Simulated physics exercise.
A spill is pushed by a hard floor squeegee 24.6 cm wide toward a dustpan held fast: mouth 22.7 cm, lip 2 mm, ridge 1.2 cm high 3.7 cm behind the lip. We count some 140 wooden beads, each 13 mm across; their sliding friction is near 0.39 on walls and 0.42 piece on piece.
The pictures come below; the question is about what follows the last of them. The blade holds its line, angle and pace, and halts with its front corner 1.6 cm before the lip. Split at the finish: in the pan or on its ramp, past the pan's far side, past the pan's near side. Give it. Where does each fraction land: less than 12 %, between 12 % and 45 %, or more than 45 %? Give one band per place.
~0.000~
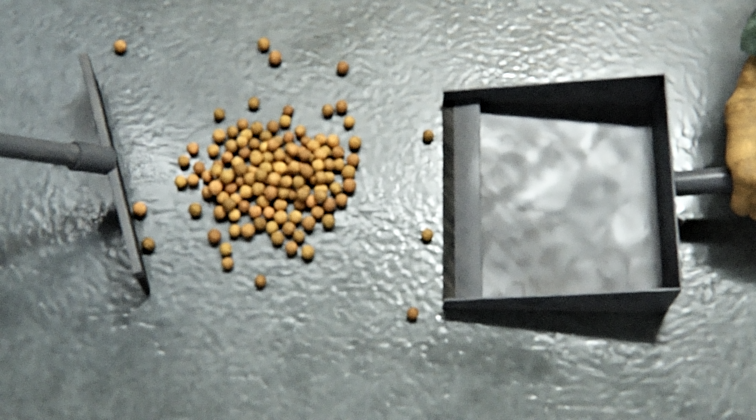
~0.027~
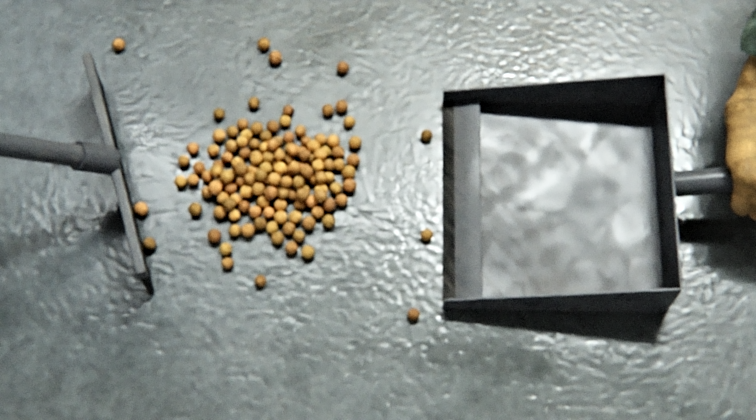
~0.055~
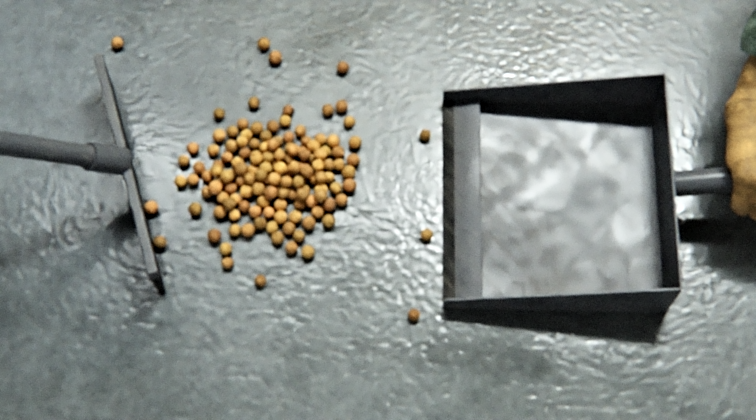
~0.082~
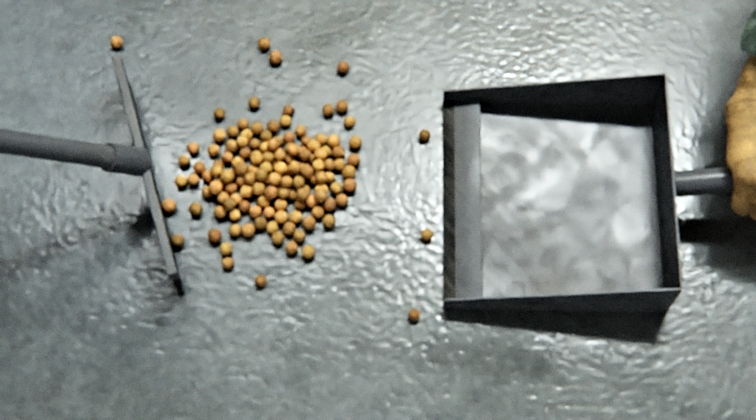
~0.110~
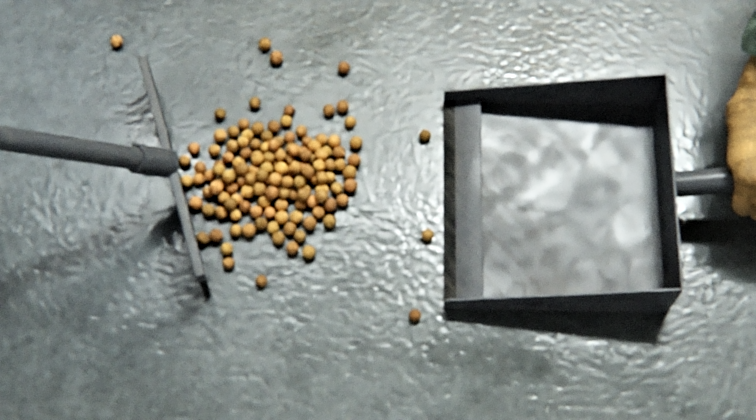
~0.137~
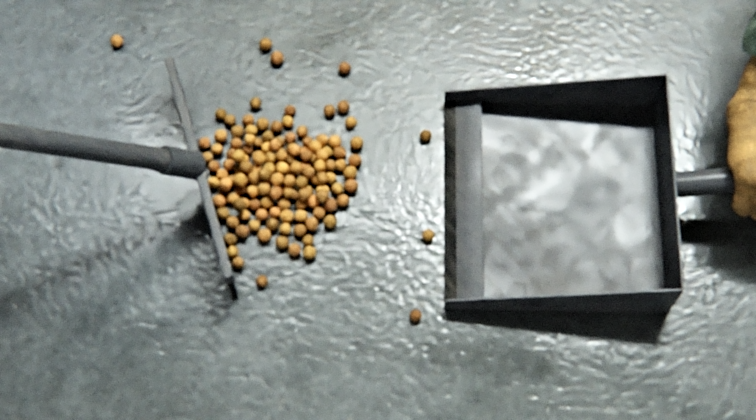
Pan, between 12 % and 45 %; far side, between 12 % and 45 %; near side, less than 12 %.
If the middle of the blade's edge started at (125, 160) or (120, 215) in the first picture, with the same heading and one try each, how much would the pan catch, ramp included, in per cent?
30 and 25 per cent, roughly.
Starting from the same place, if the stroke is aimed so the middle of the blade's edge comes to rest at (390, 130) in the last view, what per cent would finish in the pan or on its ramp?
Close to 30 in a hundred.
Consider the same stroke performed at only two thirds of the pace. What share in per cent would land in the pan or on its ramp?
About 15 %.
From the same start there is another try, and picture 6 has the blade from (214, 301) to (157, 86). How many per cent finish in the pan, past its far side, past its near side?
Pan: 15, far side: 30, near side: 5.
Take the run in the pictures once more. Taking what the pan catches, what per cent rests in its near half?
Some 40 per cent.
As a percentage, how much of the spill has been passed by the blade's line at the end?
About 5 per cent.
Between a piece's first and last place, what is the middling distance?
Median: Approx. 20 cm.
After 0.25 s, middle of the blade 13 cm from the lip; 0 % over the lip, far side 15 %, near side 0 %.
After 0.32 s, middle of the blade 7 cm from the lip; 0 % over the lip, far side 25 %, near side 5 %.
After 0.53 s, middle of the blade 5 cm from the lip; 30 % over the lip, far side 35 %, near side 5 %.
By 1.6 s all is still; pan 25 %, far side 35 %, near side 5 %, in front of the lip or behind the blade 35 %.
